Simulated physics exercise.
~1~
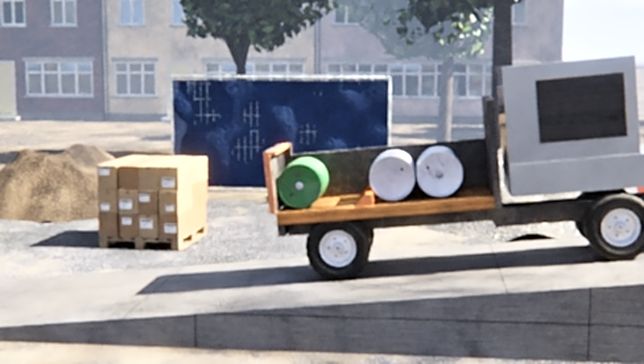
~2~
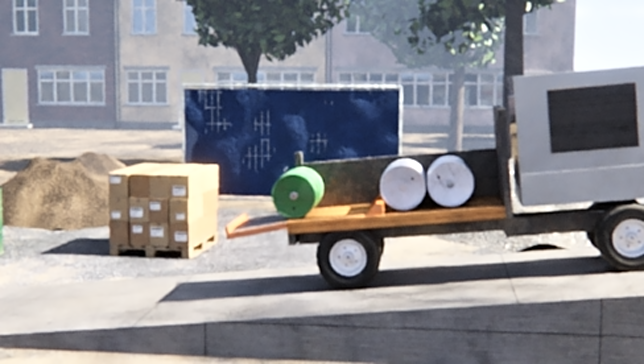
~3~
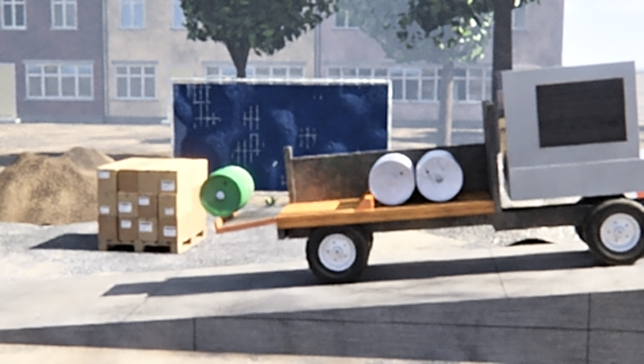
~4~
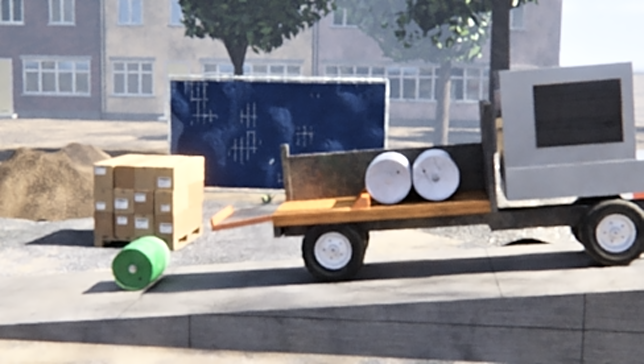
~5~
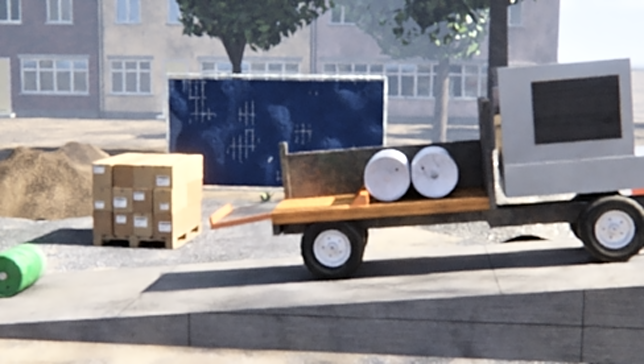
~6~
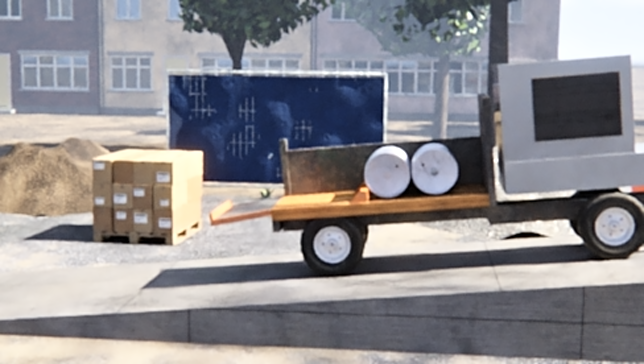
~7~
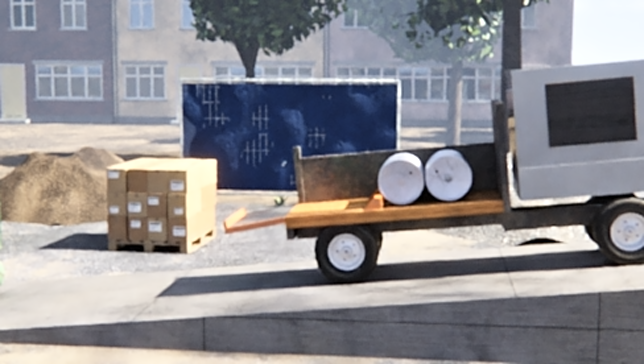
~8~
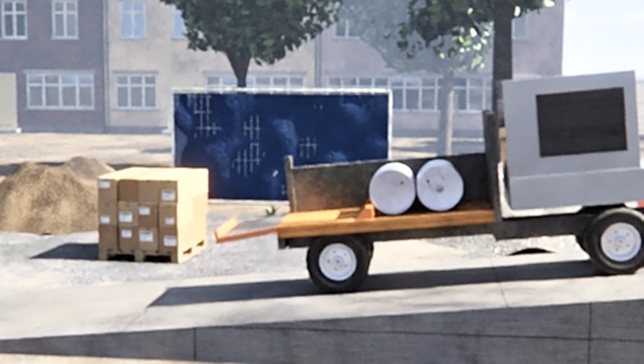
The video shows a pick-up on a slope as its tailgate swings down and a green keg rolls left off the gate, drops to the ground and rolls out of view, while two white kegs stay on the bed behind an orange chock.
